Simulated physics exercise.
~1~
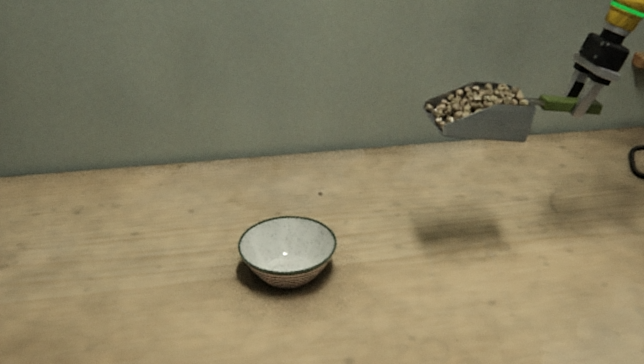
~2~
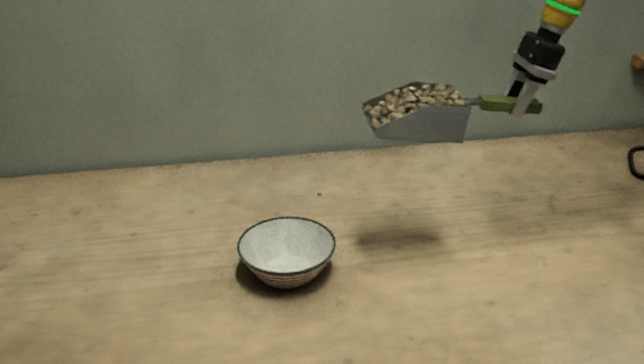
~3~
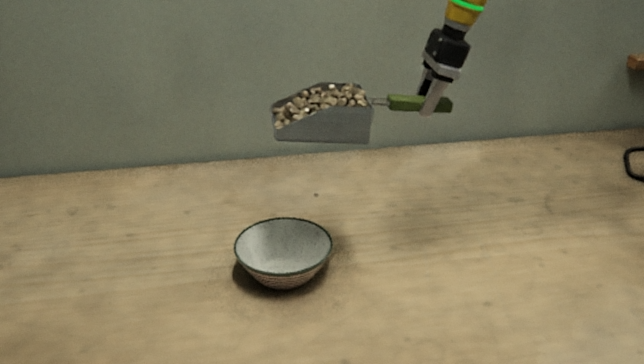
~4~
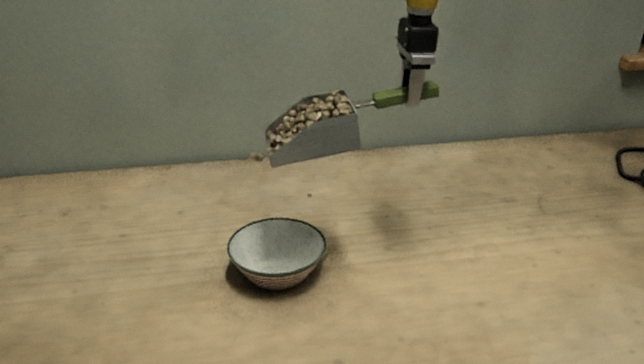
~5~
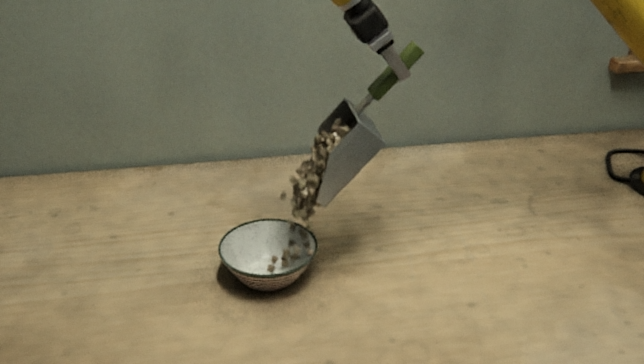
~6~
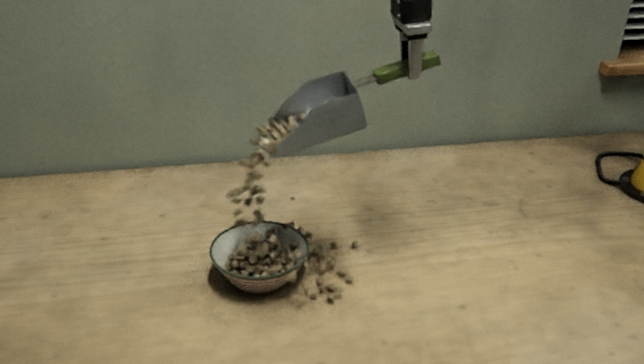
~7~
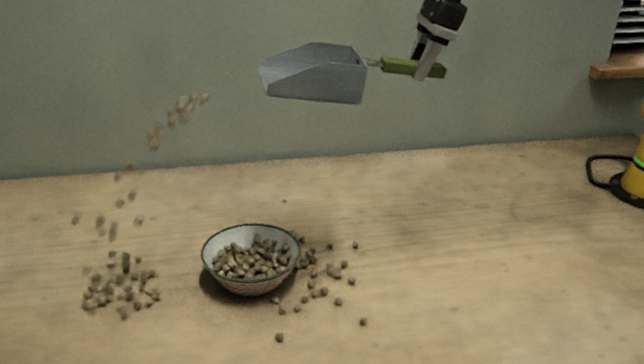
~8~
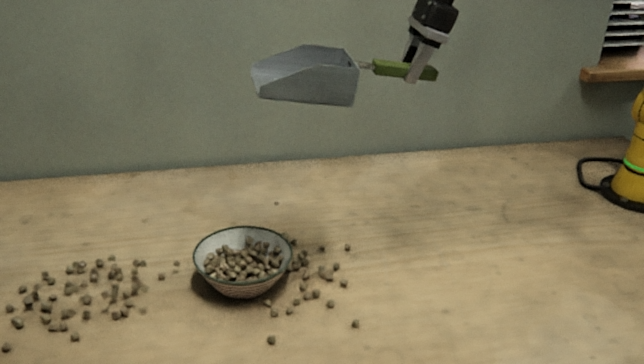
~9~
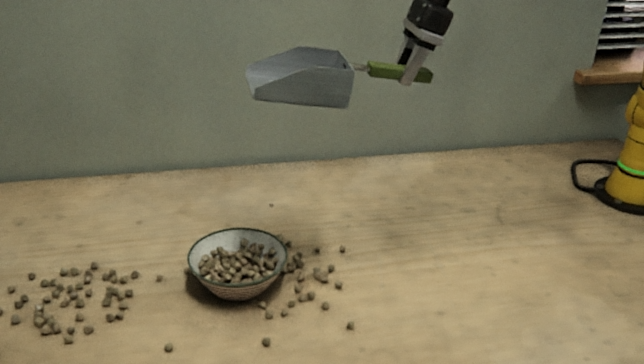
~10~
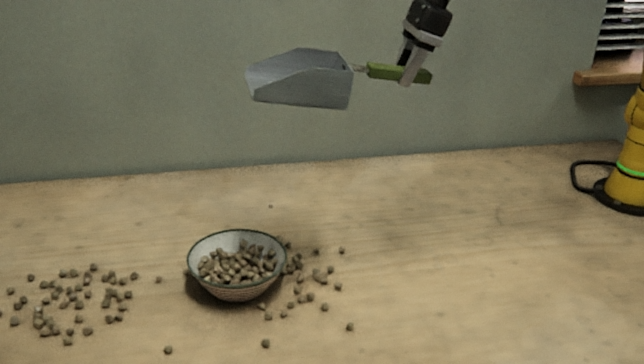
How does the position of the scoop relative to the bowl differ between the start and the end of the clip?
At the start the scoop is held well to the right of the bowl and above the table. At the end it is farther left and a little higher, above the bowl and only slightly to its right.
